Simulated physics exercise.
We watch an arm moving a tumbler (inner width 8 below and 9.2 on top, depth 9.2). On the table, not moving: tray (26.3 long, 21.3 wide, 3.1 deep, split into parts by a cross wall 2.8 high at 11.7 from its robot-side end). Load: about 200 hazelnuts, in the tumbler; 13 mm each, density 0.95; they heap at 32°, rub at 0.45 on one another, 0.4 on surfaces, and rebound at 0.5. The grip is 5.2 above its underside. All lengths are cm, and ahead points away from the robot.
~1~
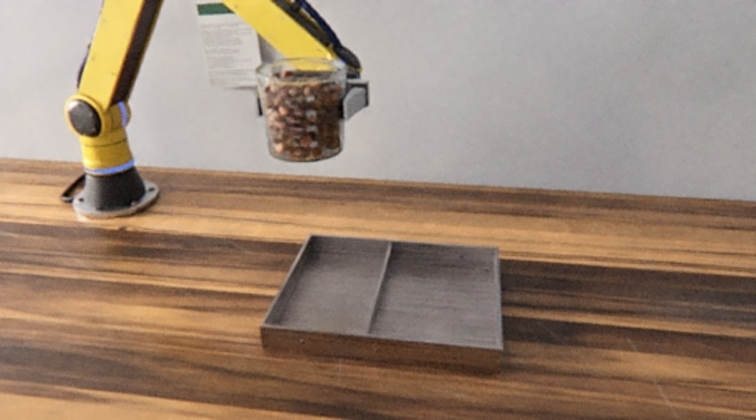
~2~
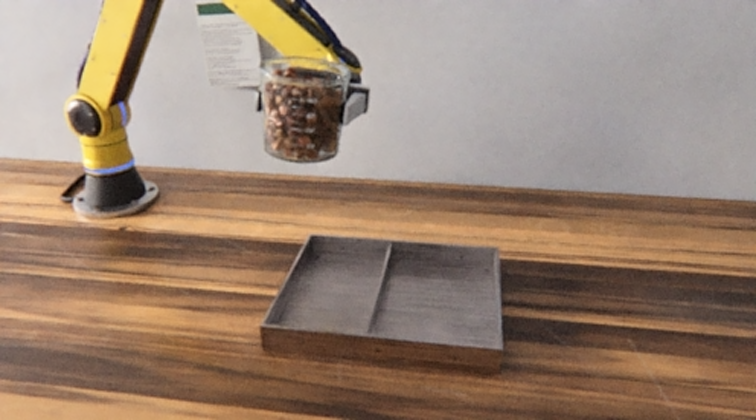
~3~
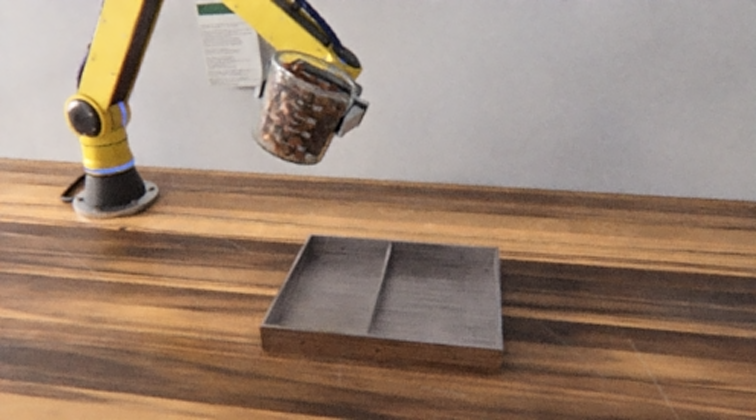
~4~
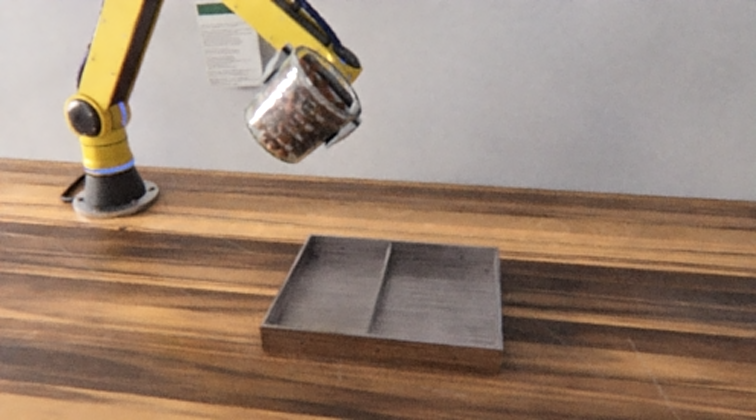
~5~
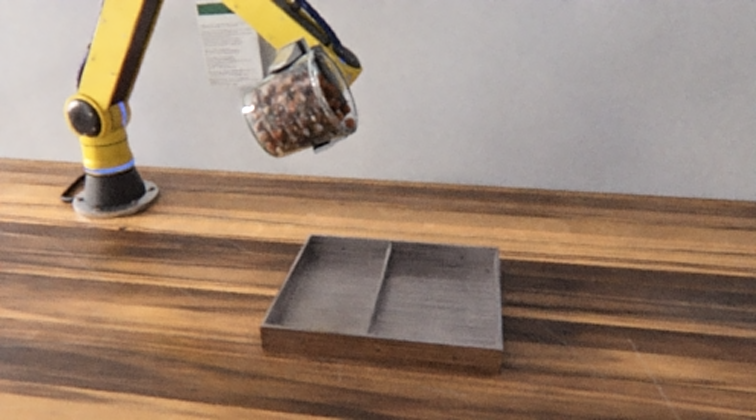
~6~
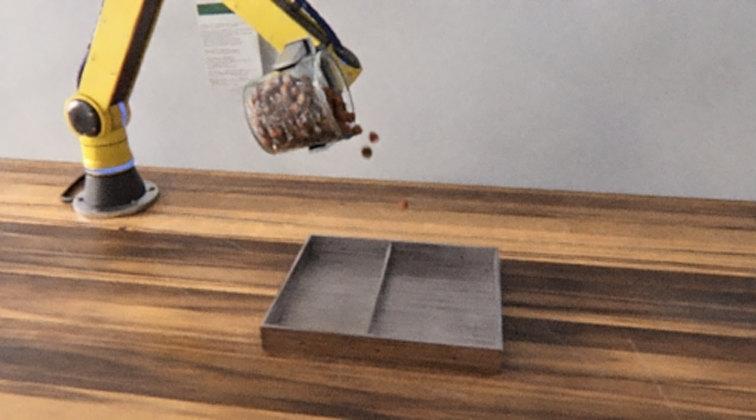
Yellow robot arm tilting a clear tumbler of hazelnuts to the right above a divided tray, a few nuts dropping out.
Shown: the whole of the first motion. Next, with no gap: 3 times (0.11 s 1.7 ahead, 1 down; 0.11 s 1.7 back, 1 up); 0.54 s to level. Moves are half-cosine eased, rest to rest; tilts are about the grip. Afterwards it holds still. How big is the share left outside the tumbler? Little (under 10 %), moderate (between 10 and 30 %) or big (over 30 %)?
A moderate share, between 10 and 30 %, ends outside the tumbler.
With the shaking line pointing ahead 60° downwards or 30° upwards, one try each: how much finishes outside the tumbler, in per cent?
Some 15 and 40 per cent.
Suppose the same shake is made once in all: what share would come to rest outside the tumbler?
Then about 15 per cent.
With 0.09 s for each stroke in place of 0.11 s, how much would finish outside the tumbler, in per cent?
Then about 25 per cent.
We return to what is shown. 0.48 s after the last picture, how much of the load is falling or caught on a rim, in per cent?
About 5 per cent.
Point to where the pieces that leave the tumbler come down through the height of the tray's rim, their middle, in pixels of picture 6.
Around (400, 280).
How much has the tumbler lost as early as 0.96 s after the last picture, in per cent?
Some 20 per cent.
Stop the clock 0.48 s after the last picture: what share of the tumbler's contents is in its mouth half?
Some 45 per cent.
Then, 0.48 s on, tilted 71° forward, highest piece 28 above the table; 168 in the tumbler, 22 in the far-side part, 2 in the robot-side part, 10 in flight or on a rim.
Then, 0.96 s on, tilted 29° forward, highest piece 28 above the table; 161 in the tumbler, 35 in the far-side part, 5 in the robot-side part, 1 in flight or on a rim.
Then, 1.40 s on, level, highest piece 29 above the table; 161 in the tumbler, 36 in the far-side part, 5 in the robot-side part.
Then, 2.45 s on, level, highest piece 29 above the table; 161 in the tumbler, 36 in the far-side part, 5 in the robot-side part.
In the end, 161 in the tumbler, 36 in the far-side part, 5 in the robot-side part. That is 20 % outside the tumbler.
